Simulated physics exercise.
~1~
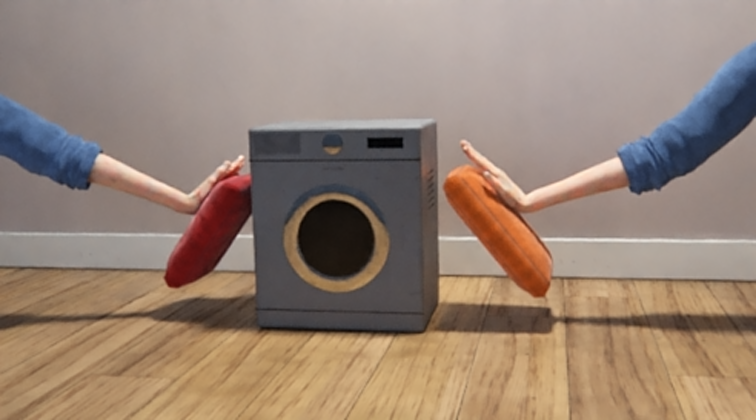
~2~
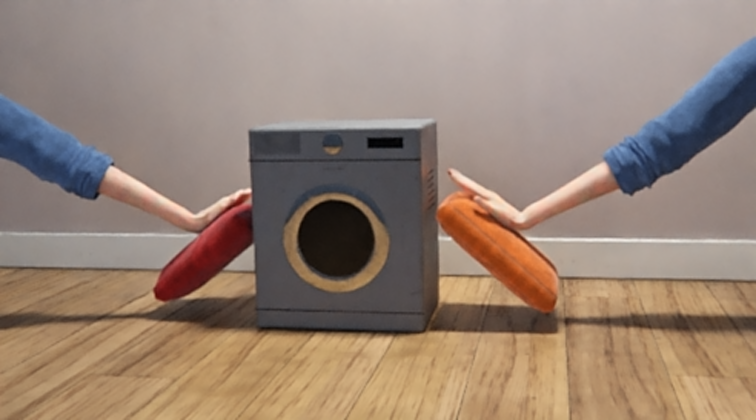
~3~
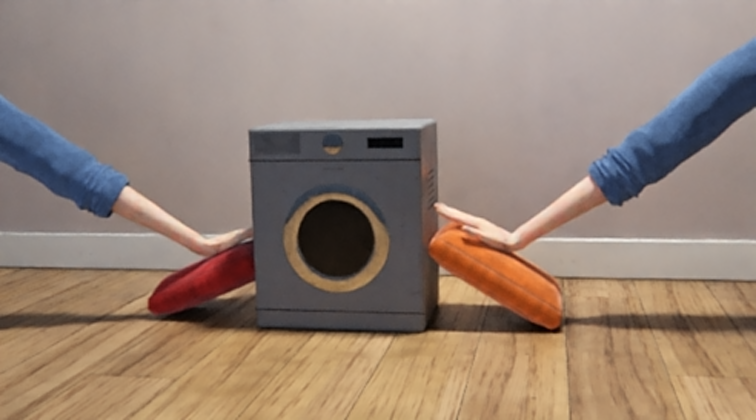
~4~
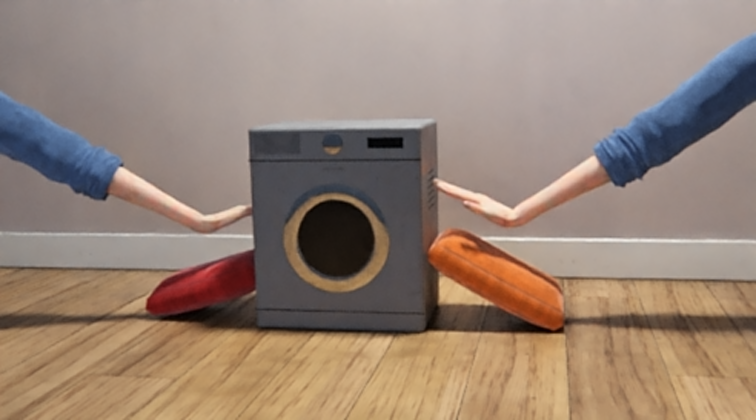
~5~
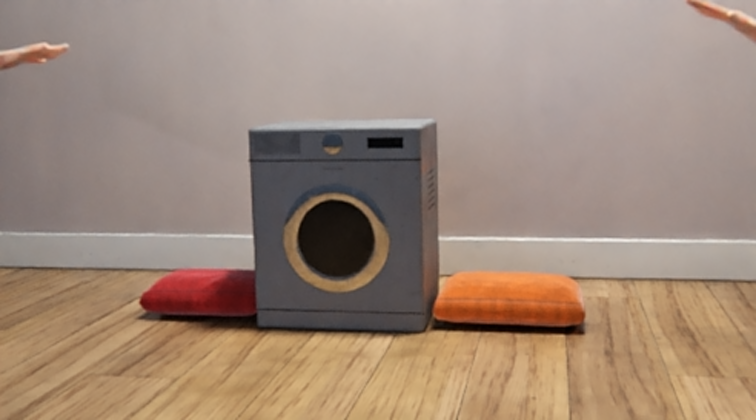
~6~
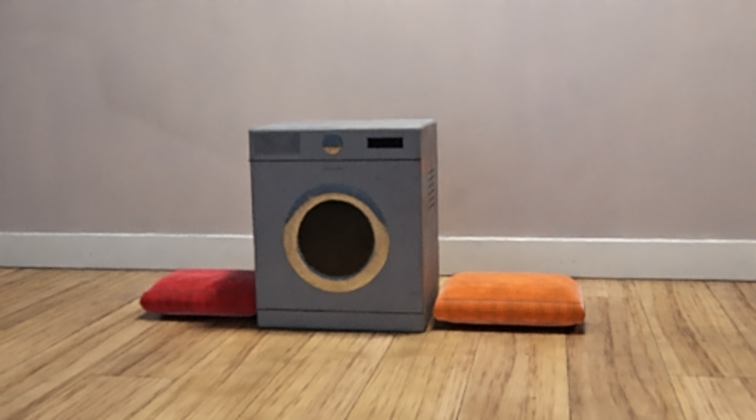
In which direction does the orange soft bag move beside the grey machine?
The orange soft bag moves down, sinking along the side of the machine until it lies flat on the floor.
